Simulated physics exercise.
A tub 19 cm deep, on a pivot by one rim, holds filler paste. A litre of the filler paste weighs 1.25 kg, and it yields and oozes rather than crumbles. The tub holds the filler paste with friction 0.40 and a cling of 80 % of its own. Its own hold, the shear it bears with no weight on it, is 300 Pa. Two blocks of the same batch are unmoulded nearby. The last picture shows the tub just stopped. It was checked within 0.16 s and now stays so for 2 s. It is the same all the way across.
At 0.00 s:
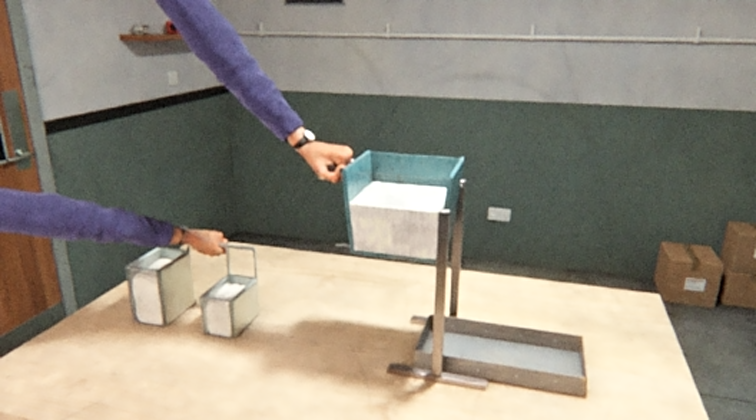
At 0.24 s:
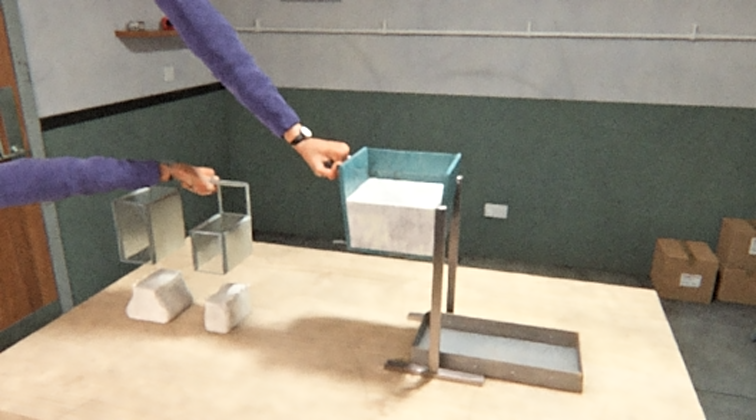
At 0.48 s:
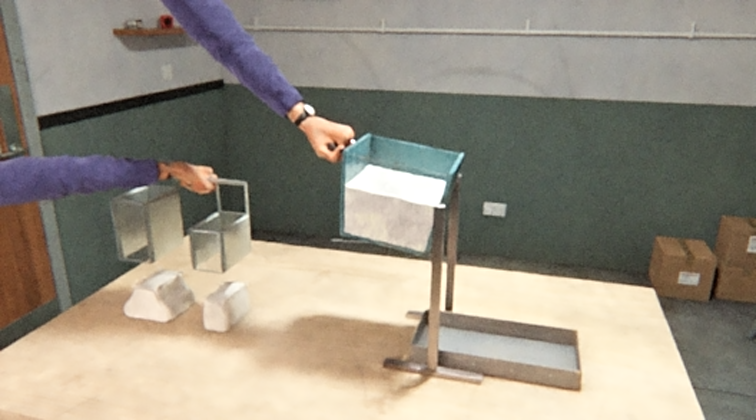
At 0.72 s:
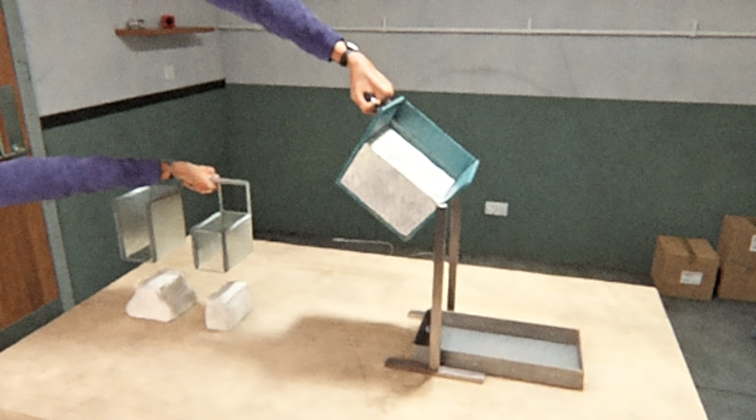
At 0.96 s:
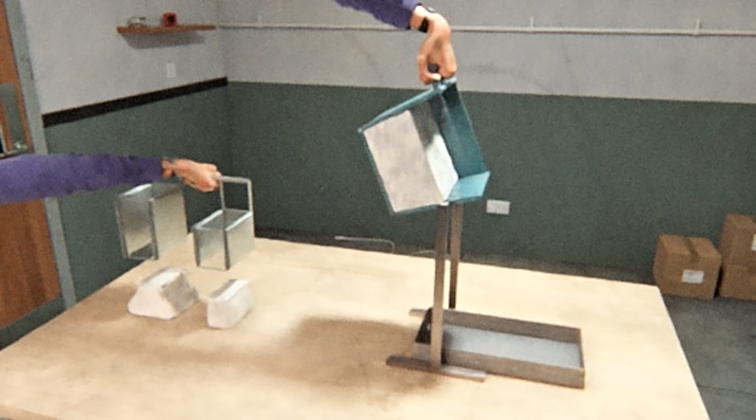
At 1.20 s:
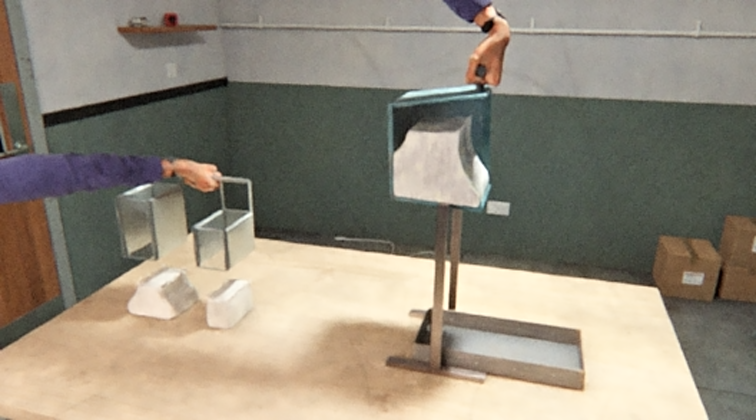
In this clip, one hand lifts two metal moulds off pale blocks, which slump slightly, while another hand tilts a teal tub of white paste on a stand rightward onto its side, the paste's shape shifting inside.
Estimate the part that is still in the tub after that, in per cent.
The part that is still in the tub after that is near 53 %.
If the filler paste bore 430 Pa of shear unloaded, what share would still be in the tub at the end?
It would be near 65 %.
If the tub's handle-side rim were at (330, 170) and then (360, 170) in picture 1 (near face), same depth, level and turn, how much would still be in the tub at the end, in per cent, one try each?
In turn about 45 %, 70 %.
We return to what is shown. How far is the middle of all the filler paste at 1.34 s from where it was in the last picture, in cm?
Roughly 5 cm.
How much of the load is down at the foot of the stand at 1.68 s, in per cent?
Near 35 %.
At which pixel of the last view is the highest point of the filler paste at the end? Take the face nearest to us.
At about (423, 168).
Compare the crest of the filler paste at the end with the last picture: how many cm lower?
About 8 cm.
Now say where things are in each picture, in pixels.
In the first frame, handle-side rim at (346, 171), tilt 0 degrees; top of the filler paste at (353, 203); blocks stand 14 cm, 9.2 cm (left to right).
In the second frame, handle-side rim at (342, 167), tilt 0 degrees; top of the filler paste at (350, 200); blocks stand 11 cm, 9.0 cm (left to right).
In the third frame, handle-side rim at (346, 152), tilt 8 degrees; top of the filler paste at (351, 187); blocks stand 9.9 cm, 8.9 cm (left to right).
In the fourth frame, handle-side rim at (383, 112), tilt 37 degrees; top of the filler paste at (368, 144); blocks stand 9.9 cm, 8.9 cm (left to right).
In the fifth frame, handle-side rim at (442, 93), tilt 68 degrees; top of the filler paste at (410, 112); blocks stand 9.9 cm, 8.9 cm (left to right).
In the sixth frame, handle-side rim at (484, 100), tilt 88 degrees; top of the filler paste at (454, 132); blocks stand 9.9 cm, 8.9 cm (left to right).
After 1.34 s, the tub is at 88 degrees and holds 83 %.
After 1.51 s, the tub is at 88 degrees and holds 57 %.
After 1.68 s, the tub is at 88 degrees and holds 53 %.
After 1.85 s, the tub is at 88 degrees and holds 53 %.
After 3.20 s, at the end, the tub is at 88 degrees and holds 53 %.
